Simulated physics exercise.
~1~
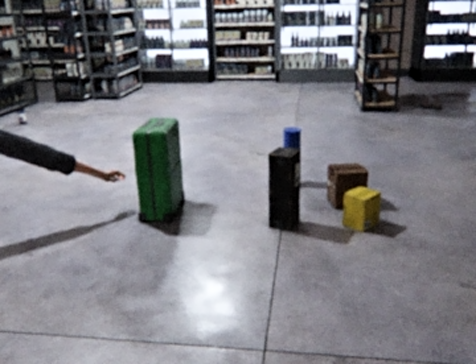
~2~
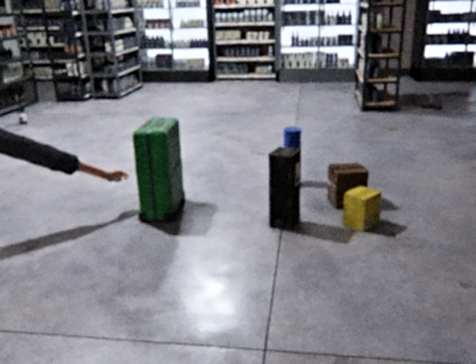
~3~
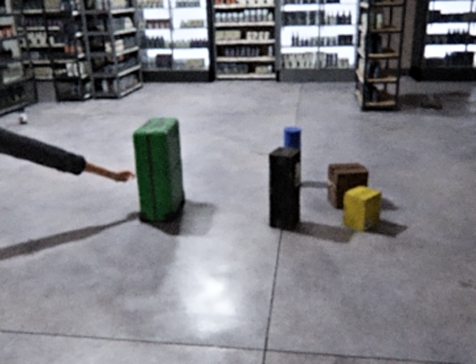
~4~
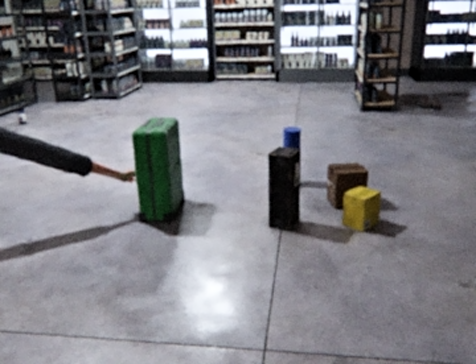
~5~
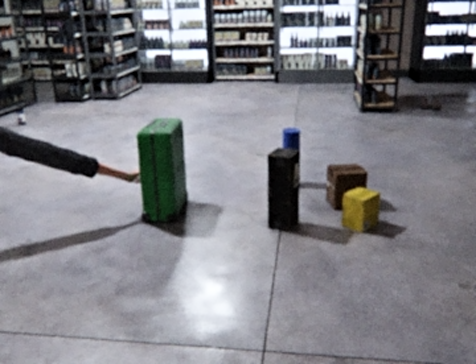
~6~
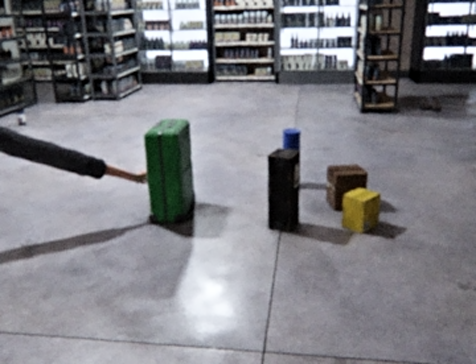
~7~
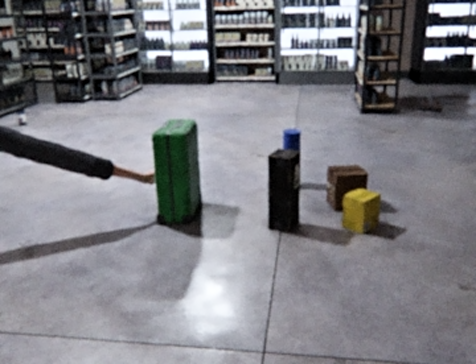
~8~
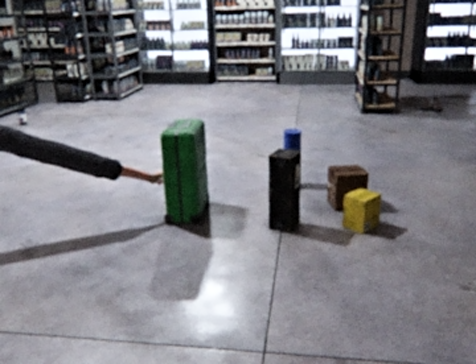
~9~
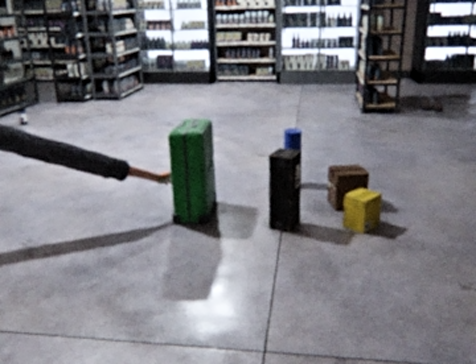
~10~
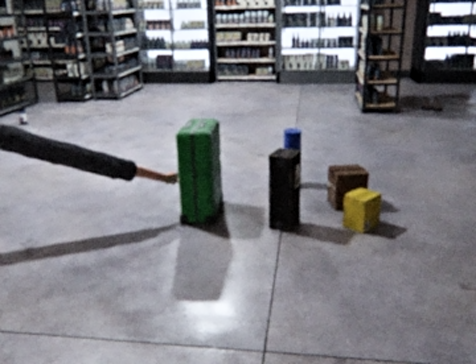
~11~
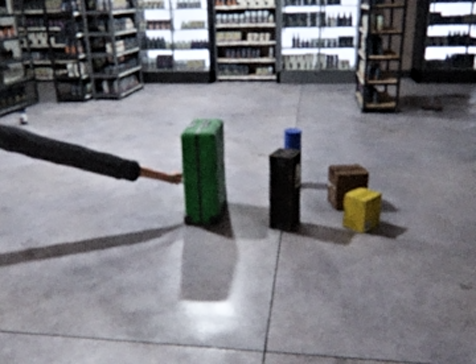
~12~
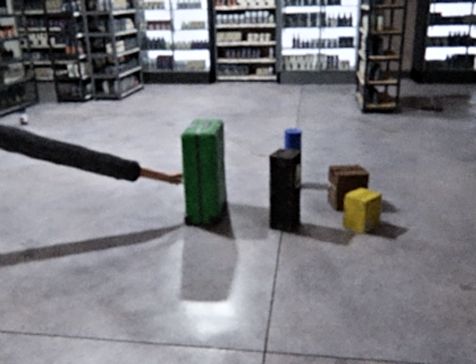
We see a hand reach in from the left and slowly push an upright green case to the right across a floor, toward a black box near a blue canister, brown box and yellow parcel. The case stops short of them, still standing, and the others stay put.
